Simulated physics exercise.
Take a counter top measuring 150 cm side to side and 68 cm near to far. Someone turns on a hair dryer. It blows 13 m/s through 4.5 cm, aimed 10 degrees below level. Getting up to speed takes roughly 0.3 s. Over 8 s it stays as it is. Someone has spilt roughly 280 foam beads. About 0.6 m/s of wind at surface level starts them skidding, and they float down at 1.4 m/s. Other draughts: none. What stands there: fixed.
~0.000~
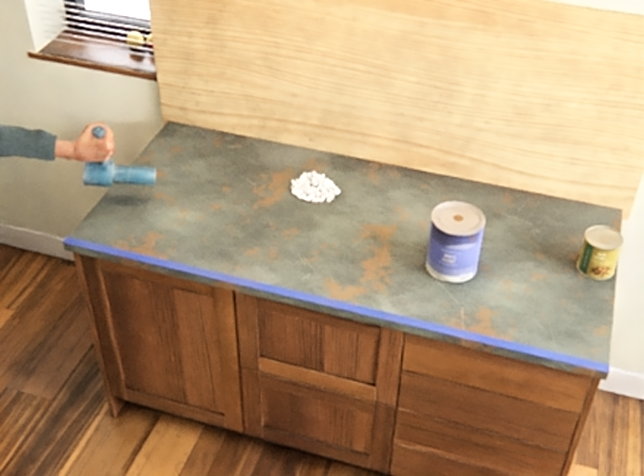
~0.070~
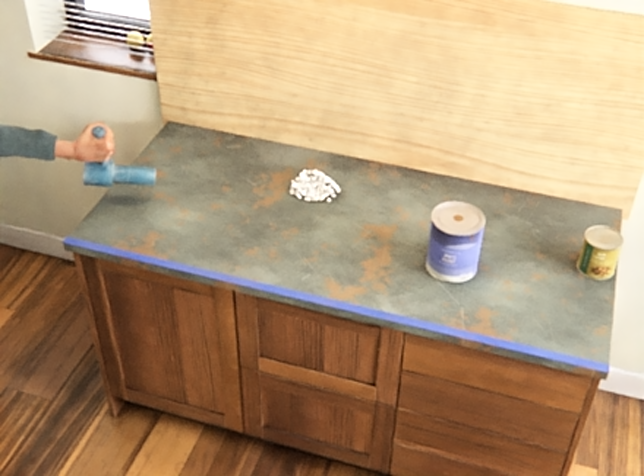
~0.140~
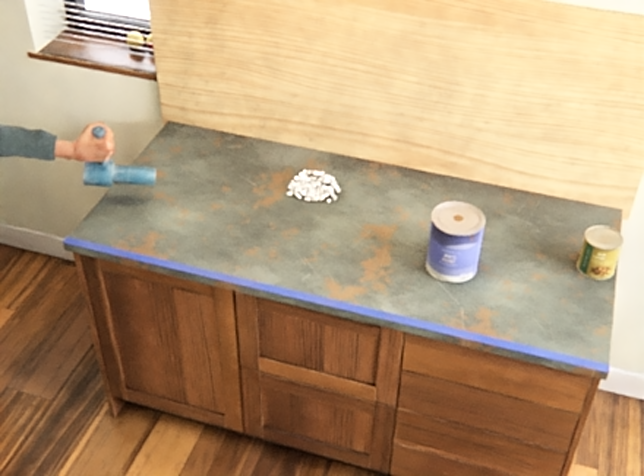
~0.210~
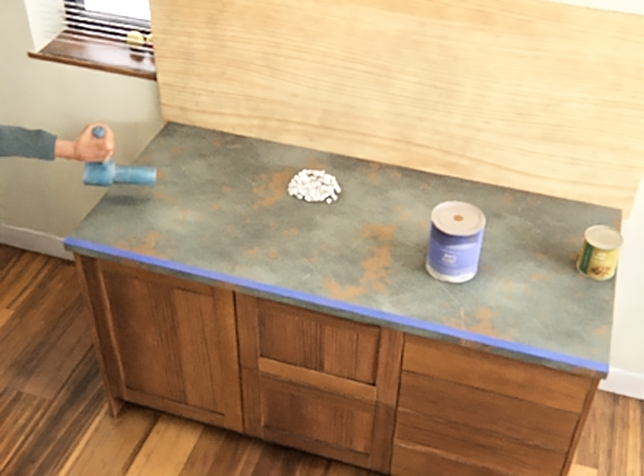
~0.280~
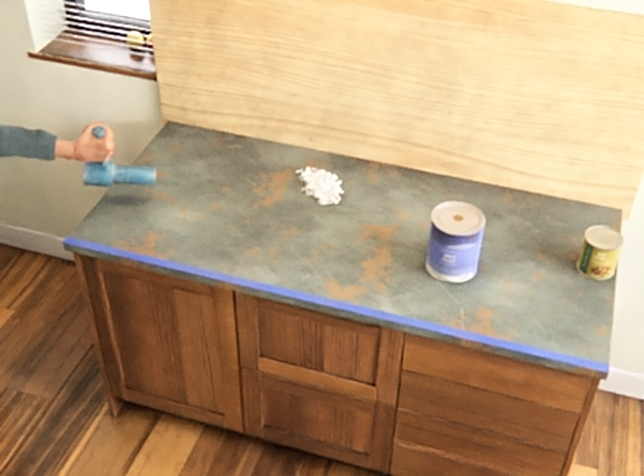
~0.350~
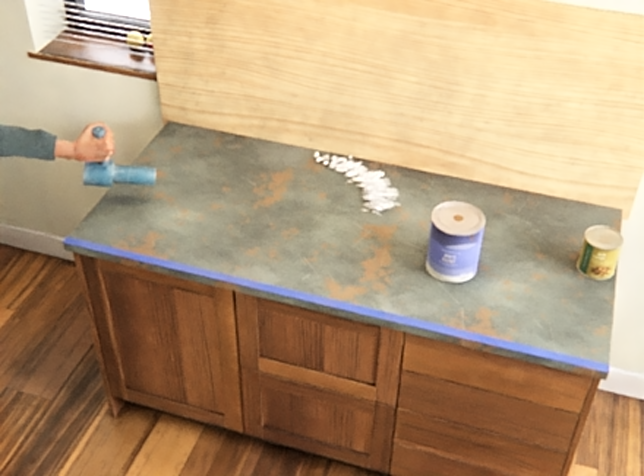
On a mottled grey-green counter top with a blue front edge, a hand at the left points a blue hair dryer toward a small heap of white beads, which sits still, then shifts and spreads rightward toward two upright tins.
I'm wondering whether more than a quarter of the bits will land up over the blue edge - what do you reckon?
Watch it - the losses over that edge are going to stay within one in four.
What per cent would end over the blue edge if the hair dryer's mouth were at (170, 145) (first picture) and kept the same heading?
Then around 0 percent.
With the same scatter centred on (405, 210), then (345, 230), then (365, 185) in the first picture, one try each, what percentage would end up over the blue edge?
In turn about 0 %, 10 %, 0 %.
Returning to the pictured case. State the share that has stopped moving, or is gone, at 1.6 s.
80 per cent.
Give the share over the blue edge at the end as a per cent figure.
0 %, roughly.
After 1.6 s, 0 % are over the blue edge; 84 % have settled or left.
After 2.6 s, 0 % are over the blue edge; 98 % have settled or left.
After 4.4 s, 0 % are over the blue edge; 99 % have settled or left.
After 8.0 s, at the end, 0 % are over the blue edge.
